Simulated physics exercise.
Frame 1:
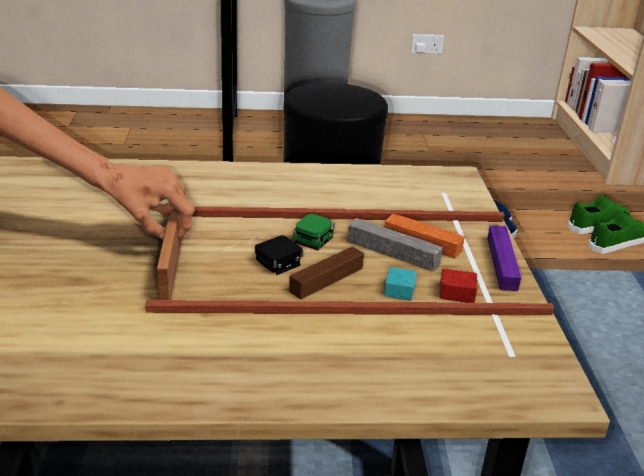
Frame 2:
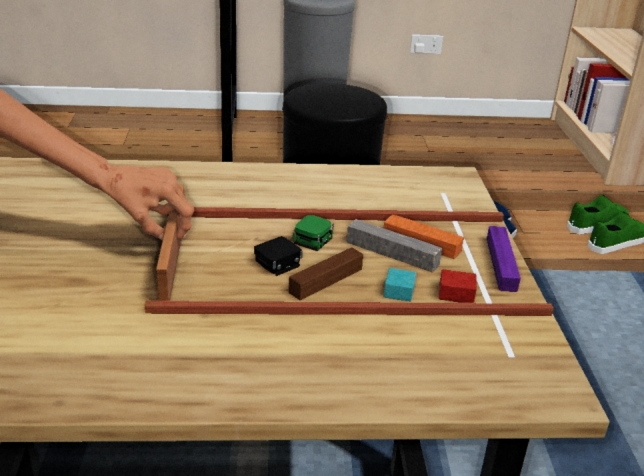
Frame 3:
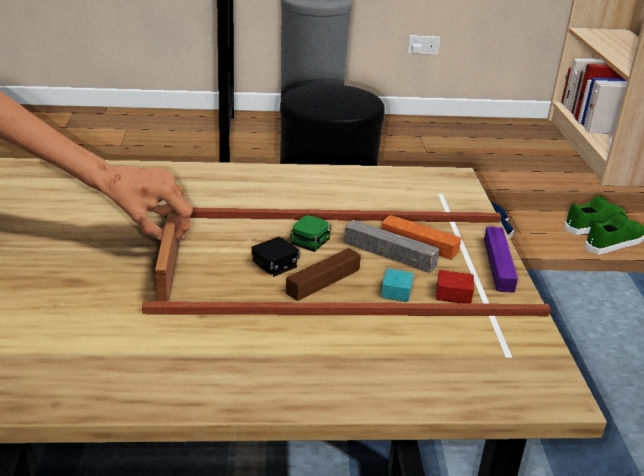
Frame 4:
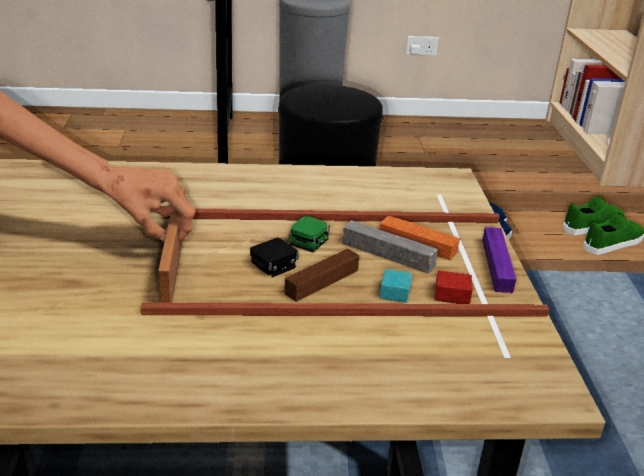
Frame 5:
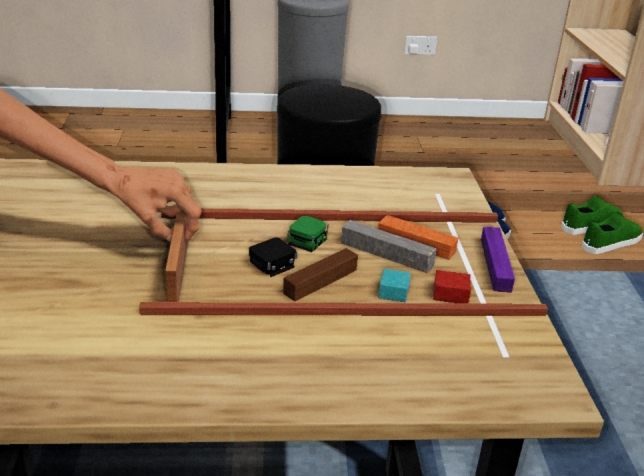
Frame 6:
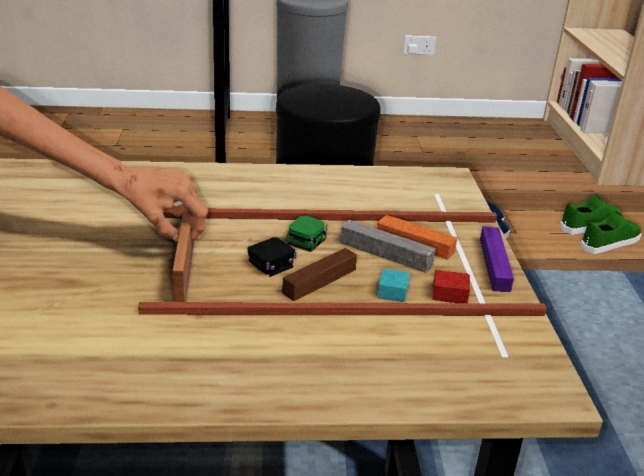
The video shows a hand holding a wooden board upright between two rails on a table, then sliding it slightly right toward scattered coloured blocks and bars, which stay still beside a white line of tape.
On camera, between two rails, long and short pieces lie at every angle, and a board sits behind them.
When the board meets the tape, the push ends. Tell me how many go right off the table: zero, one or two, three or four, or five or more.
Three or four go right off.
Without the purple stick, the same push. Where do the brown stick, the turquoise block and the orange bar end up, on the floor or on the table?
Well, the brown stick is left in place, the turquoise block is left in place and the orange bar topples off.
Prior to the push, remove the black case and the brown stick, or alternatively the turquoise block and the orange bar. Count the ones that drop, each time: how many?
2 and 1.
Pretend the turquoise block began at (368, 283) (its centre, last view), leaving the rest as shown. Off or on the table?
As for the turquoise block, it keeps its place.
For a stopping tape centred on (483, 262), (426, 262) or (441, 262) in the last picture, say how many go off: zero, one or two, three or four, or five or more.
The counts for the three tapes are 3 or 4, 1 or 2 and either one or two.
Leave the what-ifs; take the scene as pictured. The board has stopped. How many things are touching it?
It is in contact with 3.
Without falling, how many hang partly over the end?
Things overhanging at the end: 2.
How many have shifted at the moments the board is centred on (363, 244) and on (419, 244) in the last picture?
By then 6, and later 8.
A little later, none off yet; purple stick at rest near (496, 257); red block at rest near (451, 287); orange bar at rest near (416, 237).
Next, none off yet; purple stick at rest near (496, 257); red block at rest near (451, 287); orange bar moving near (421, 235).
Later still, none off yet; purple stick tilted well over near (534, 266); red block shifted well along near (505, 286); orange bar shifted about its own width near (478, 234).
When it is over, the number that fall off is three or four; down, grey bar, orange bar and purple stick.
